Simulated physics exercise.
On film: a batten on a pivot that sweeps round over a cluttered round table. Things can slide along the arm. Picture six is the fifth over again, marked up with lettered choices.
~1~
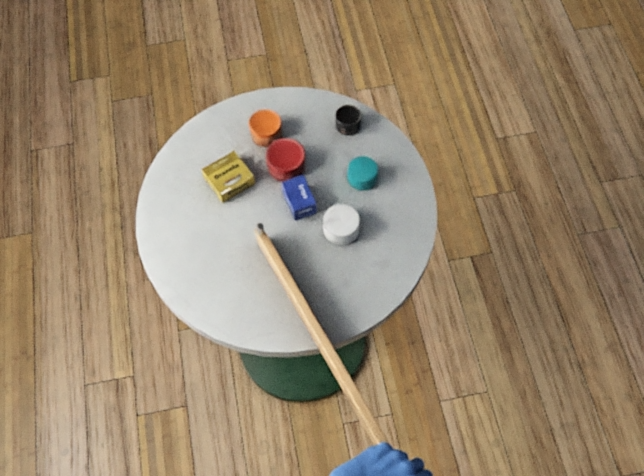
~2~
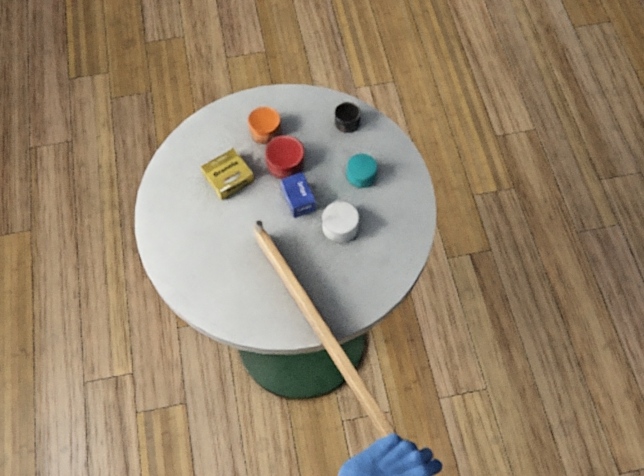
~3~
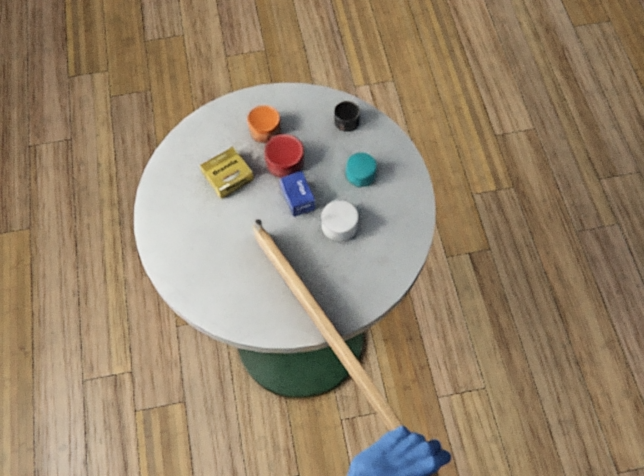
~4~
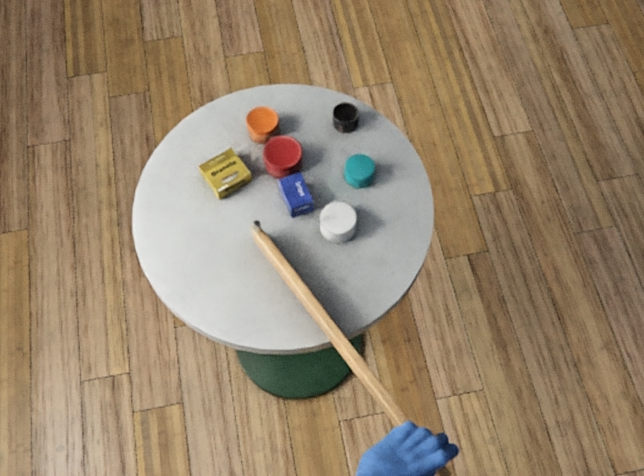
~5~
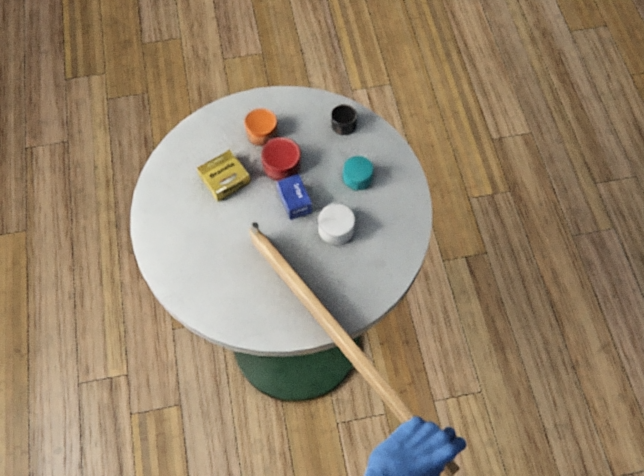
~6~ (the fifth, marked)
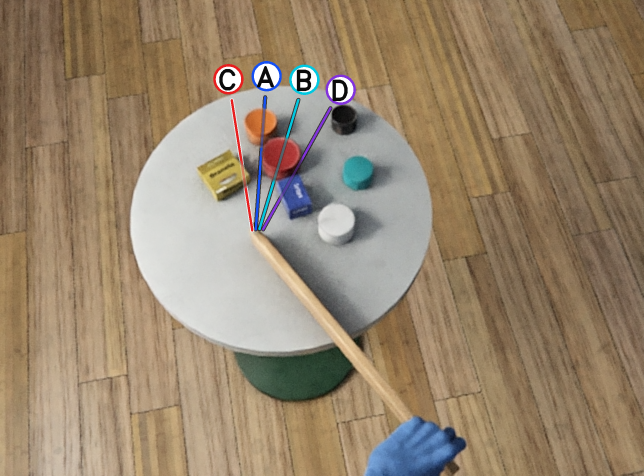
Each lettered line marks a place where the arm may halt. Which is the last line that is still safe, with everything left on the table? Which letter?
Nothing falls up to A.
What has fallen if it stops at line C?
It is the black jar.
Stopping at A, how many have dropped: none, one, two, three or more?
In all, none.
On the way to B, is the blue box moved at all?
By then, yes.
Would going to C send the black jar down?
By then, yes.
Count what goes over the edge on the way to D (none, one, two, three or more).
The count is none.
On the marked copy, A at (261, 160); B at (280, 161); C at (242, 162); D at (298, 166).
Following A. Soon after the start, arm (353, 234); black jar (344, 120); orange tub (261, 127).
Later, arm (320, 169); orange tub (259, 126); turquoise tin (331, 144).
In the end, arm (262, 150); black jar (252, 91); orange tub (219, 111); nothing has fallen.
As for the rest, B is safe but short; C drops the black jar; D is safe but short.
